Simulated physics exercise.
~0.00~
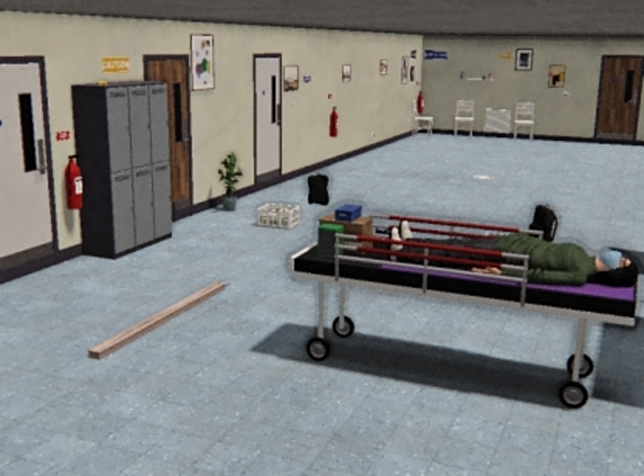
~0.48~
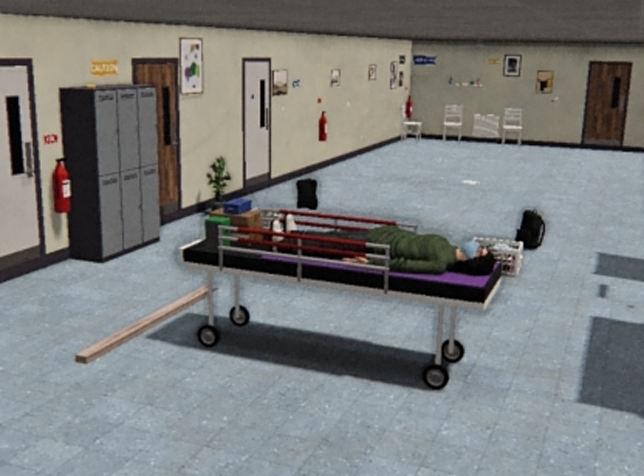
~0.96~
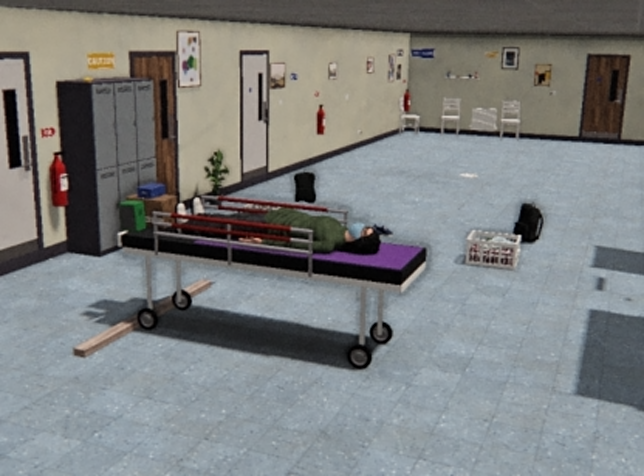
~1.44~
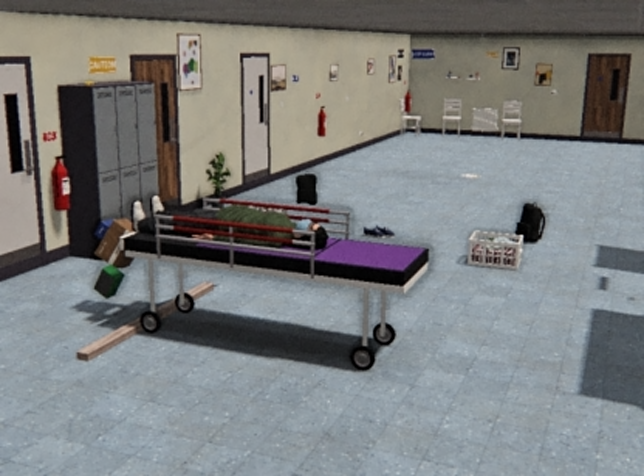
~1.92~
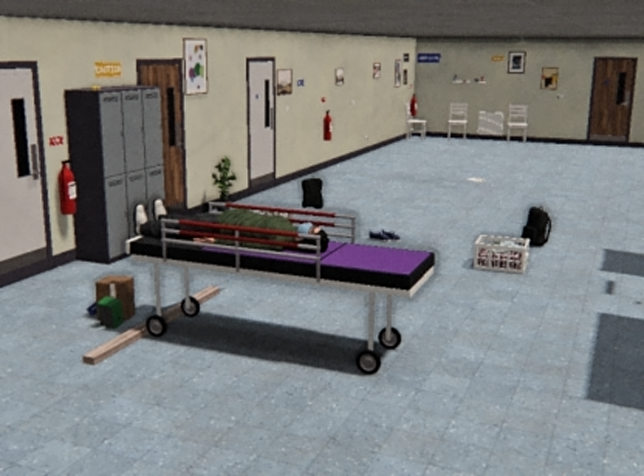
In a wide corridor with lockers and doors, a trolley carrying a limp person, boxes and a green item rolls left and stops by a wooden strip on the floor; the person slides toward the left end, and the items tumble off, ending on the floor.
